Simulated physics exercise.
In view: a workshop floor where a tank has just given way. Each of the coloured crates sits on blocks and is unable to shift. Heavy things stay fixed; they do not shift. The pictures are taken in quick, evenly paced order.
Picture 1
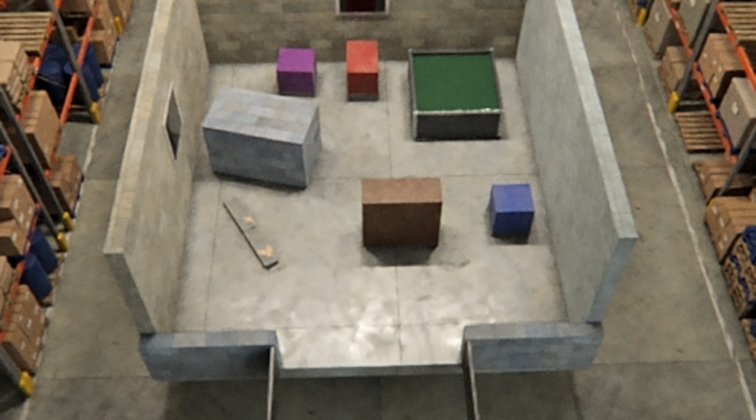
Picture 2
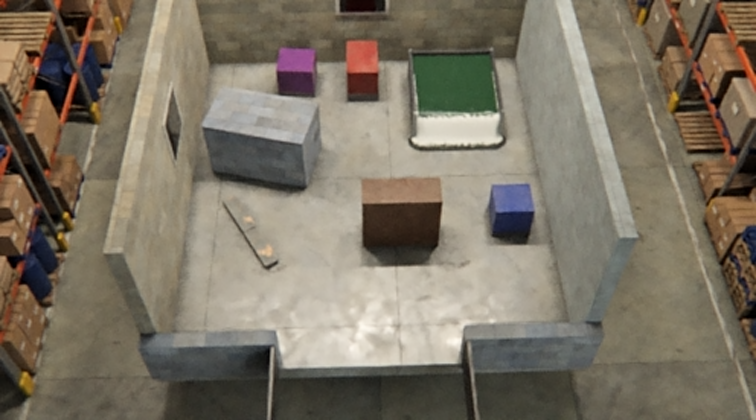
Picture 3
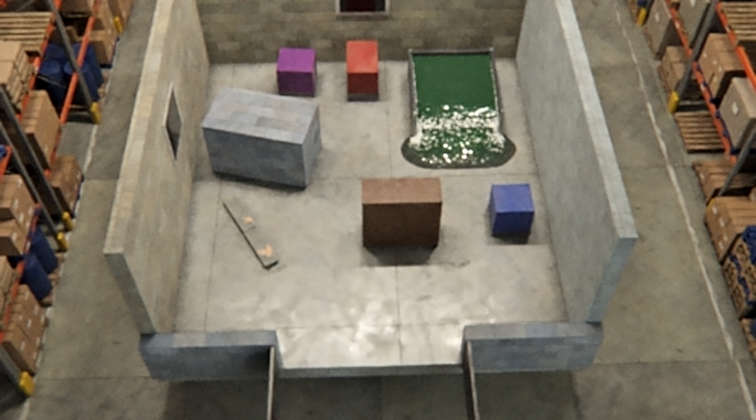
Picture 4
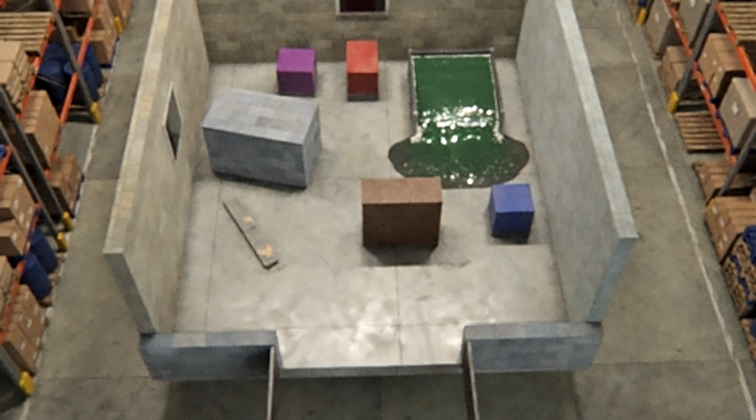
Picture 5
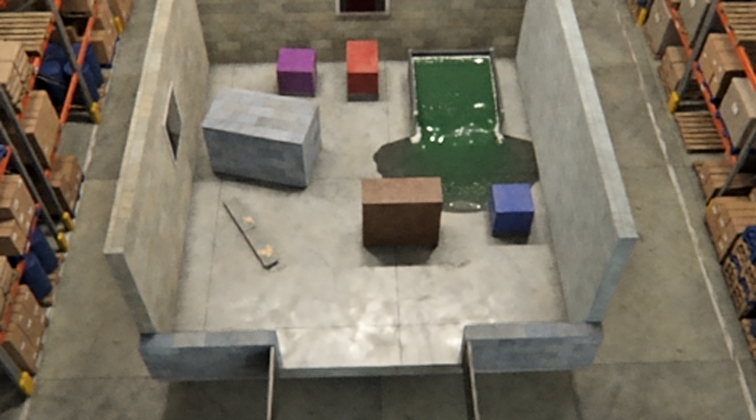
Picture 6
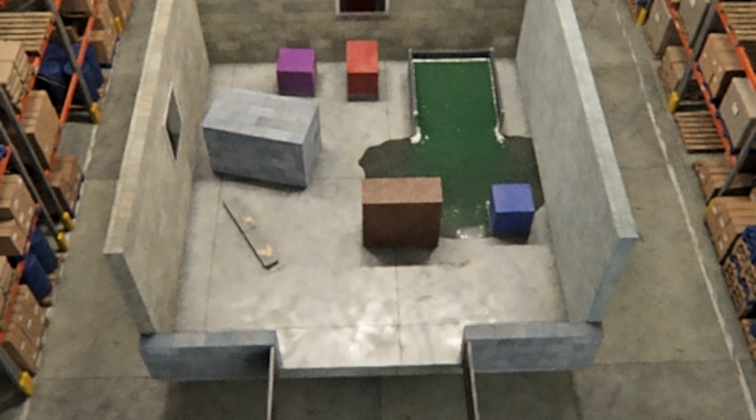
Green water pours from the tank's open front and spreads between the brown and blue crates.
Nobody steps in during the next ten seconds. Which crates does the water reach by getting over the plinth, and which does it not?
The blue crate is reached, the purple crate is not reached, the red crate is not reached.
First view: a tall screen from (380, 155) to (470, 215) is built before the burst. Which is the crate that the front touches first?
It's the blue crate.
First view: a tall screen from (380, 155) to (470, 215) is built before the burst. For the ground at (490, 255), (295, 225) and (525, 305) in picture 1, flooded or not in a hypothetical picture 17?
The first point comes out inundated, the next unwetted, the last inundated.
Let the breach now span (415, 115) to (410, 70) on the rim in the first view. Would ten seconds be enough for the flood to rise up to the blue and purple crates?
As I see it, the blue crate is not reached, and the purple crate gets reached.
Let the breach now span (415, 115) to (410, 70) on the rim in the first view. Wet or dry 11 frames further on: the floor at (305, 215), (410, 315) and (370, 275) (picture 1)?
Point one: Reached. Point two: Not reached. Point three: Not reached.
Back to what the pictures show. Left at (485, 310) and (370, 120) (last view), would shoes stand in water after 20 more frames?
Swamped, then clear.
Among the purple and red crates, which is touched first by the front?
I reckon it's the red-painted one.
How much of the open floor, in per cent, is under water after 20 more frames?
I make it 45 per cent.
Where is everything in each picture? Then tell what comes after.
In the first frame, still water in the water tank at (455, 84).
In the second frame, the front is at (502, 138), out from the gap at (457, 130).
In the third frame, the front is at (409, 157), out from the gap at (457, 131).
In the fourth frame, water pours out at (457, 131) and has run to (517, 167).
In the fifth frame, water pours out at (457, 131) and has run to a hidden place.
In the sixth frame, water pours out at (457, 131) and has run to (447, 234).
A moment on, water covers 25 % of the floor; the blue crate water round its plinth, the purple crate not reached, the red crate not reached.
Next, water covers 35 % of the floor; the blue crate water round its plinth, the purple crate not reached, the red crate not reached.
Then, water covers 45 % of the floor; the blue crate water round its plinth, the purple crate not reached, the red crate not reached.
Later, water covers 70 % of the floor; the blue crate water round its plinth, the purple crate not reached, the red crate water round its plinth.
In the end, water covers 90 % of the floor; the blue crate was topped, the purple crate stayed above the water, the red crate stayed above the water.
